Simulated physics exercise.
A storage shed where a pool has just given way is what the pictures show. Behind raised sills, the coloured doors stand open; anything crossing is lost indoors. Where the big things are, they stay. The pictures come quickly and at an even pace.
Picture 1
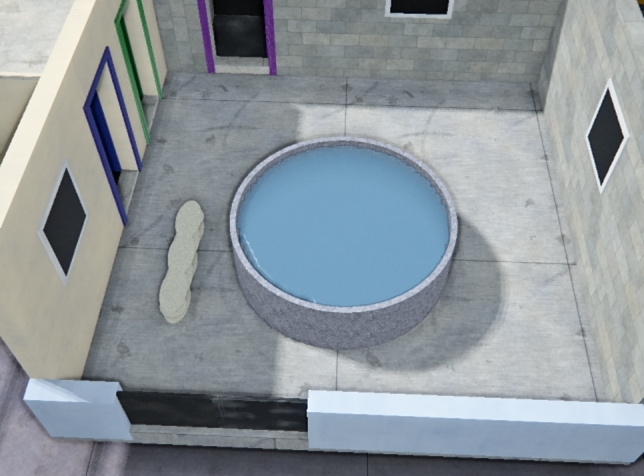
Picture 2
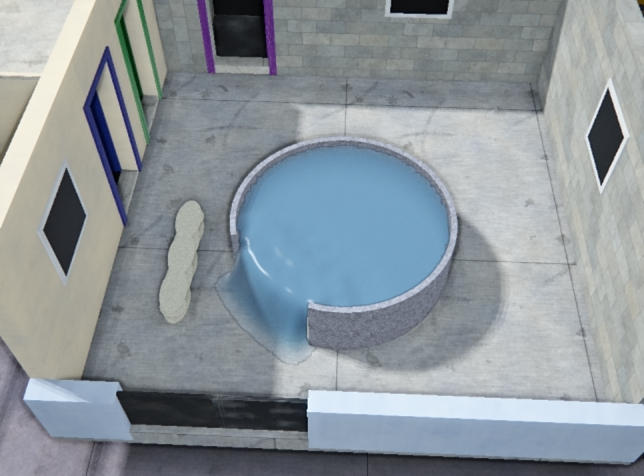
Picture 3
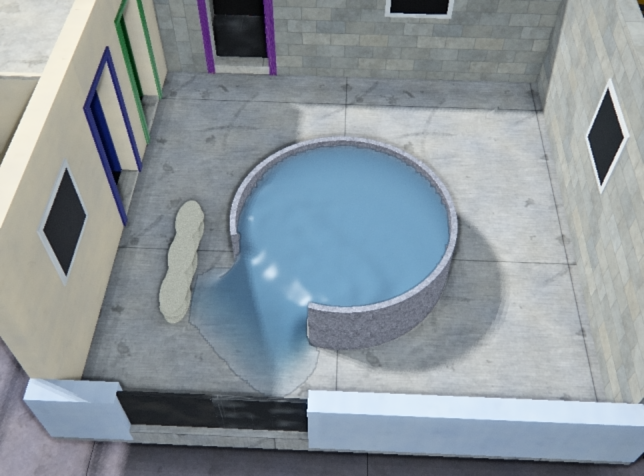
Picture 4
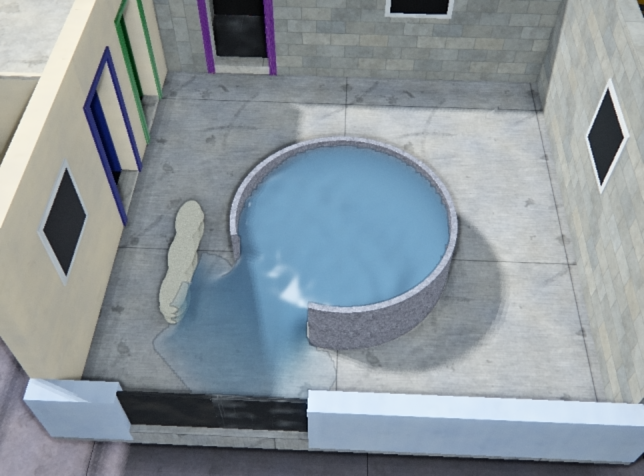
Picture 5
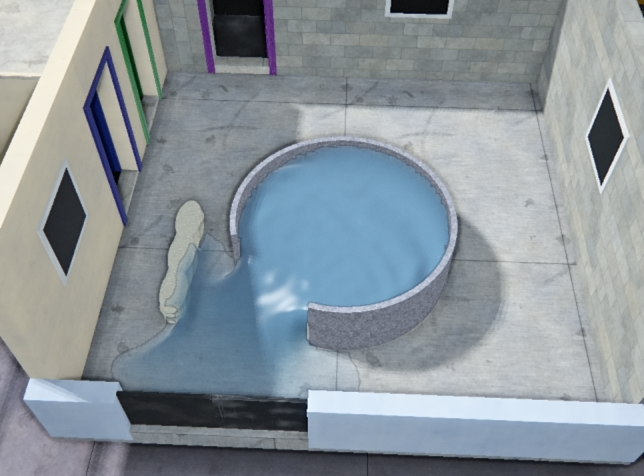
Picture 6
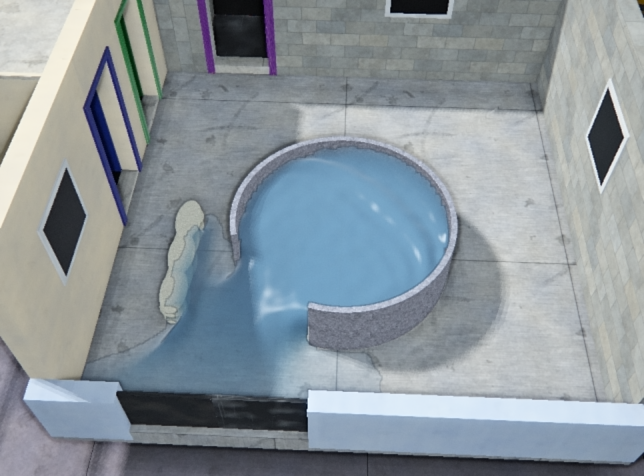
Water pours from a gap in the round tank and spreads across the floor past sandbags.
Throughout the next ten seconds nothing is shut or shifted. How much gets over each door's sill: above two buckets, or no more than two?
The blue door sees more than two pails; the green door sees more than two pails; the purple door sees more than two pails.
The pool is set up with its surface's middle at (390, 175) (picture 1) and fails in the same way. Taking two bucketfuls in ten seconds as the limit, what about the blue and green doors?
Briefly, the blue door gets too much and the green door gets too much.
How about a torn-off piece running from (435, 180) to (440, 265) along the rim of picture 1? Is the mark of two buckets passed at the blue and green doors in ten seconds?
I'd say the blue one ends up above, and the green one ends up above.
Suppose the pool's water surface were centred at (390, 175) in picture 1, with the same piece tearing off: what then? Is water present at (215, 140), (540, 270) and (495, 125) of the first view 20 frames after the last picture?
Soaked, spared, spared.
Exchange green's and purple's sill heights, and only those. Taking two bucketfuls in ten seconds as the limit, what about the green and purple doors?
After the swap the green door stays in check and the purple door breaks the limit.
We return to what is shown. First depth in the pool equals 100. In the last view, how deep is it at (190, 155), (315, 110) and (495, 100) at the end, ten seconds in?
The depth comes out near 10, 10 and 20 per cent.
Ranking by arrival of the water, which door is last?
I'd go with the purple-painted one.
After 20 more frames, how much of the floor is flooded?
About 60 %.
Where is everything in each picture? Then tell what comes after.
Still water in the round tank at (343, 220), in the first frame.
Water pours out at (263, 304) and has run to (221, 282), in the second frame.
The front is at (282, 388), out from the gap at (264, 305), in the third frame.
Water pours out at (264, 306) and has run to a hidden place, in the fourth frame.
Water pours out at (264, 306) and has run to (120, 372), in the fifth frame.
The front is at a hidden place, out from the gap at (264, 306), in the sixth frame.
A moment on, water covers 25 % of the floor; the blue door not reached, the green door not reached, the purple door not reached.
Next, water covers 45 % of the floor; the blue door wet at the sill, nothing in, the green door wet at the sill, nothing in, the purple door not reached.
Then, water covers 60 % of the floor; the blue door under two buckets in, the green door under two buckets in, the purple door over two buckets in.
Later, water covers 95 % of the floor; the blue door over two buckets in, the green door under two buckets in, the purple door far over two buckets in.
In the end, water covers 95 % of the floor; the blue door over two buckets in, the green door over two buckets in, the purple door far over two buckets in.
